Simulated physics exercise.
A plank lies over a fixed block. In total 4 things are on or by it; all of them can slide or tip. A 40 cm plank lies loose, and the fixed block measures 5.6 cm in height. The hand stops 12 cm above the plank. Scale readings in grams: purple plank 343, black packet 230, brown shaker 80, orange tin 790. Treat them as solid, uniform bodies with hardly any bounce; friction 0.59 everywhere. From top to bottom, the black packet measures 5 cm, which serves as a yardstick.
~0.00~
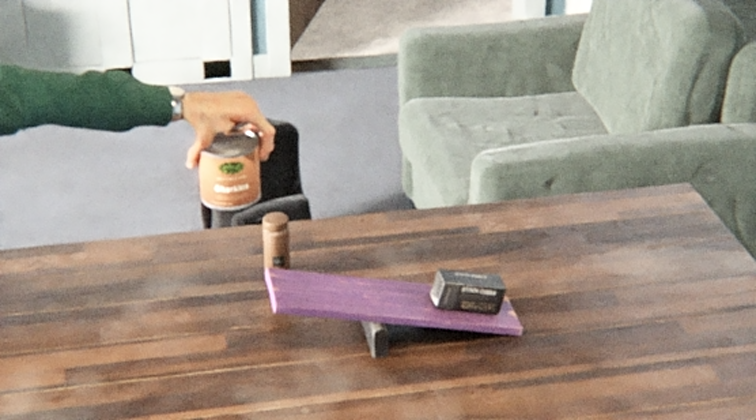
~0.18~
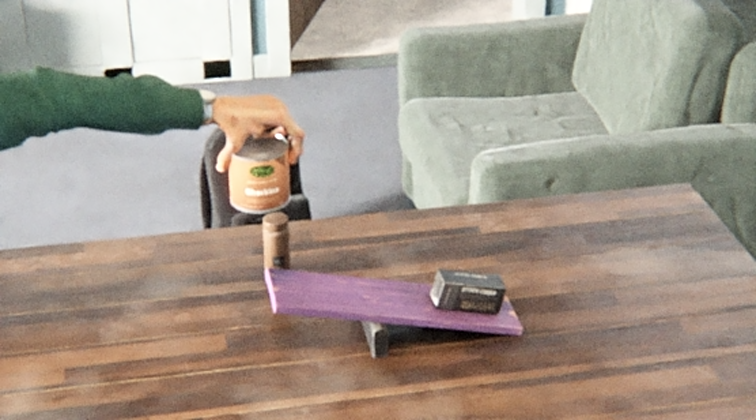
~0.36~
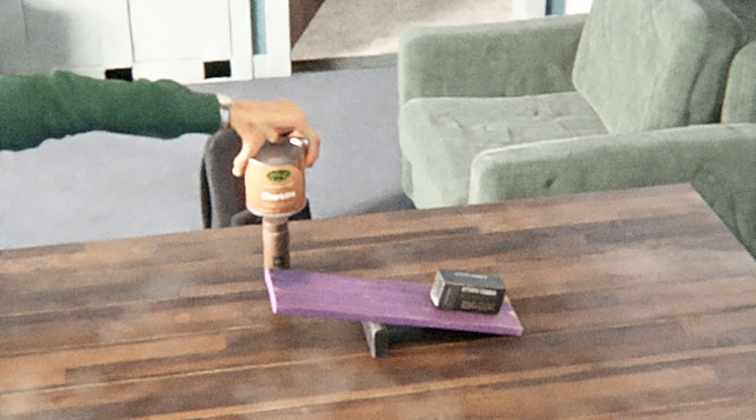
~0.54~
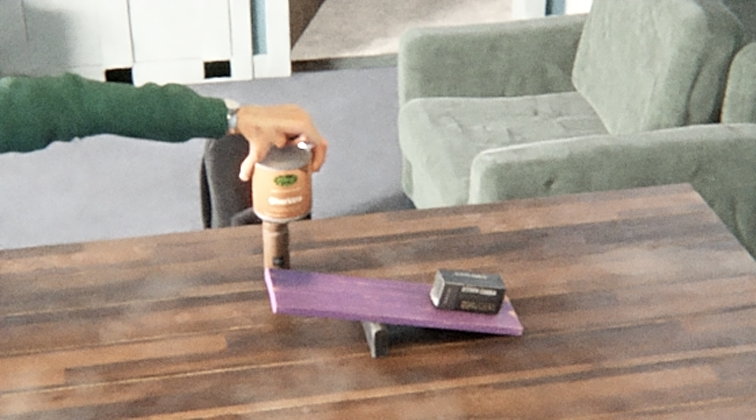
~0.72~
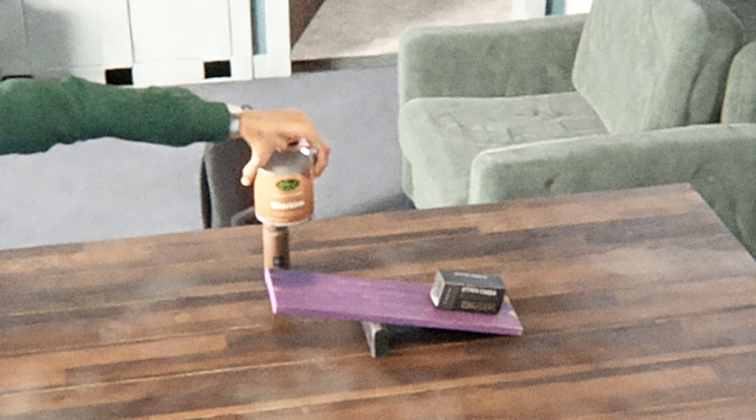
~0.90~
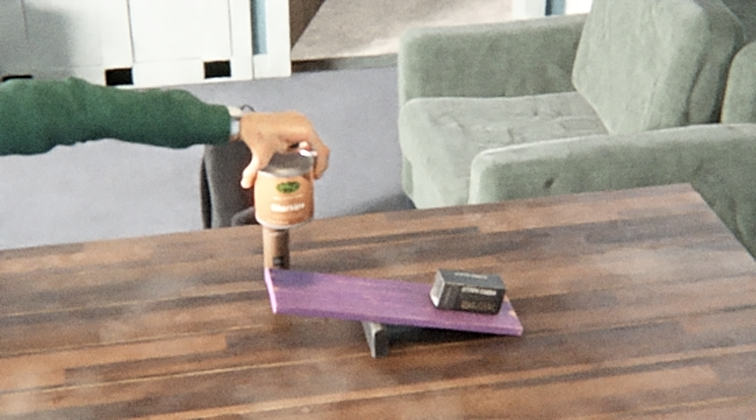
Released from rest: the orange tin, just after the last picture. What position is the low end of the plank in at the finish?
The low end is still down.
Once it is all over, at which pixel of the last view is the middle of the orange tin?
Close to (226, 326).
After 1.30 s, plank at 19°, tipped the other way; orange tin 38° off upright near (263, 312); black packet 63° off upright.
After 1.40 s, plank at 3°, tipped the other way; orange tin on its side near (229, 326); black packet on its side.
In the end (2.3 s), plank at 14°, leaning as at the start; toppled on the table or plank, black packet and orange tin; the other 2 under 4 cm from the start. At the end, from the last picture's camera, orange tin near (226, 326). The plank ends as it began.
